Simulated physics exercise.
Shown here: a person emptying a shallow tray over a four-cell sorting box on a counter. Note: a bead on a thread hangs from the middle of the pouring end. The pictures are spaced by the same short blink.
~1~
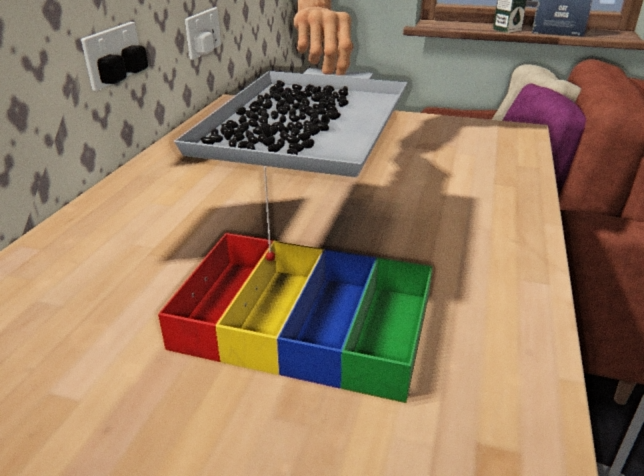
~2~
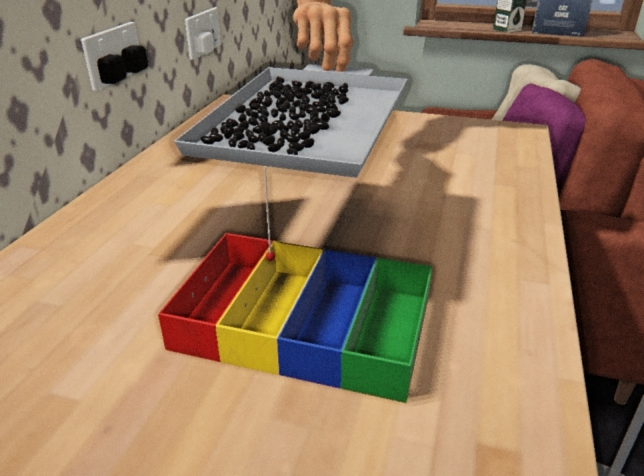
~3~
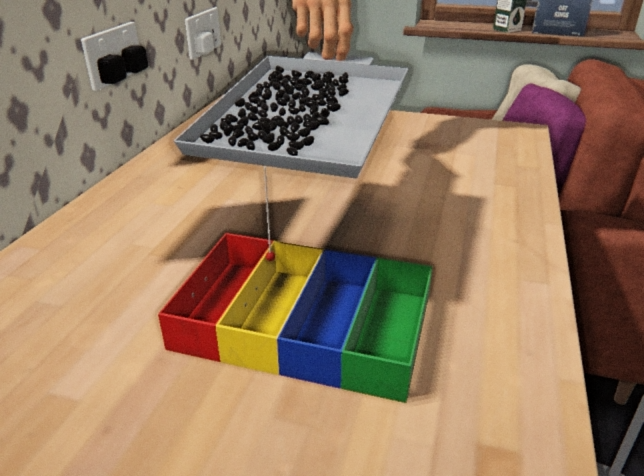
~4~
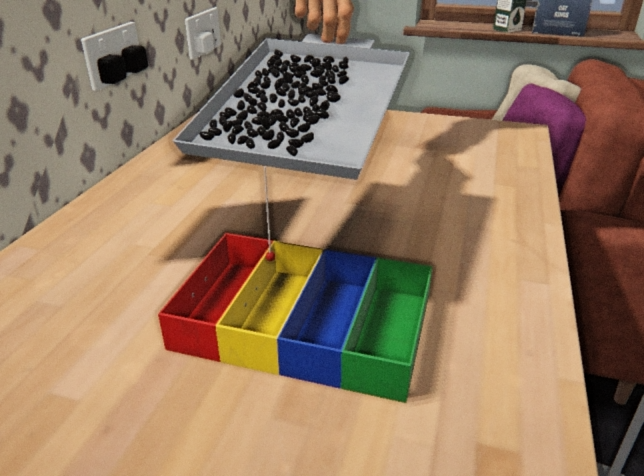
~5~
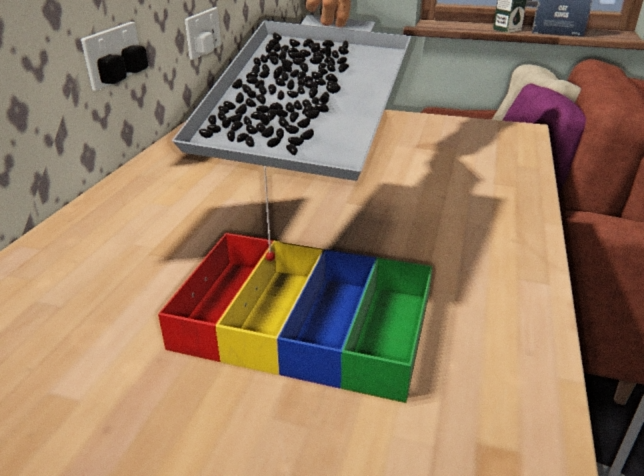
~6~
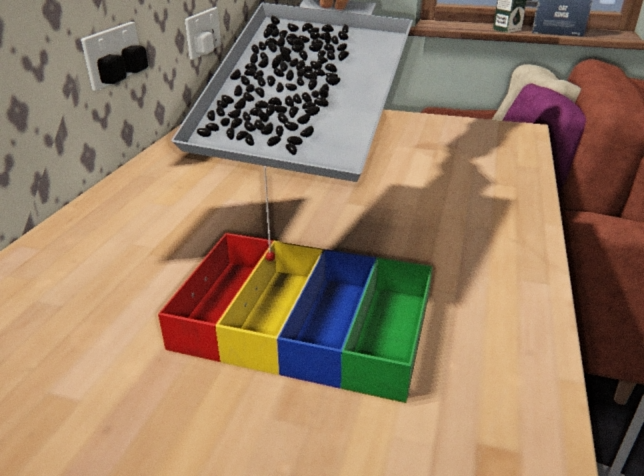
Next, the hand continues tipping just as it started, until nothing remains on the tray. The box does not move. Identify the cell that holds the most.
The blue cell holds the most.
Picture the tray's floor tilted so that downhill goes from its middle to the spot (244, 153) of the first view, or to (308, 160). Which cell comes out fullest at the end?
The first time it is the cell in red, and the second time it is the blue cell.
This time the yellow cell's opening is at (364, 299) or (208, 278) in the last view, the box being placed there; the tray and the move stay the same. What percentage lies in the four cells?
Trial 1 near 70 %, trial 2 near 80 %.
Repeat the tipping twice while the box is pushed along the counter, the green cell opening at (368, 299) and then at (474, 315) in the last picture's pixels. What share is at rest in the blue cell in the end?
Some 30 percent in the first case, 0 percent in the second.
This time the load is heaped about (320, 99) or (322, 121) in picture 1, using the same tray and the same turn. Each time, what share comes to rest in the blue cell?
First case: Around 40 %; second case: Around 40 %.
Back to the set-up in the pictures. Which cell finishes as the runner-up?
The yellow cell.
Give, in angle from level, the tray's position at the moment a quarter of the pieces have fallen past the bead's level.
Reading: Some 100°.
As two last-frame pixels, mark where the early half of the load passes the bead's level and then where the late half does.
It goes through near (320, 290) first, then near (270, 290).
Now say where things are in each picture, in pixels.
In the first frame, corners of the pouring end at (181, 140) and (357, 161), level; middle of the load at (292, 113), black beans; bead on its thread at (271, 256); red cell at (190, 334); yellow cell at (248, 346); blue cell at (310, 359); green cell at (375, 373).
In the second frame, corners of the pouring end at (181, 140) and (357, 161), level; middle of the load at (292, 111).
In the third frame, corners of the pouring end at (180, 139) and (357, 163), tipped barely, lowest at the right corner; middle of the load at (292, 105).
In the fourth frame, corners of the pouring end at (180, 139) and (357, 165), tipped a little, lowest at the right corner; middle of the load at (292, 95).
In the fifth frame, corners of the pouring end at (179, 138) and (357, 167), tipped clearly, lowest at the right corner; middle of the load at (291, 86).
In the sixth frame, corners of the pouring end at (178, 138) and (357, 169), tipped clearly, lowest at the right corner; middle of the load at (290, 76); red cell at (190, 334); yellow cell at (248, 346); blue cell at (310, 359); green cell at (375, 373).
Soon, tray tipped steeply; nearly all on the tray; a stray few falling or outside the box.
A while on, tray tipped past a quarter turn; about a third on the tray; about a quarter in the blue cell; a small part in the green cell; a small part in the yellow cell; a stray few in the red cell; about a third falling or outside the box.
Towards the end, tray tipped past a quarter turn; about half in the blue cell; about a quarter in the yellow cell; a small part in the red cell; a small part in the green cell; a small part falling or outside the box.
Finally, tray tipped past a quarter turn; about half in the blue cell; about a quarter in the yellow cell; a small part in the red cell; a small part in the green cell; a small part outside the box.
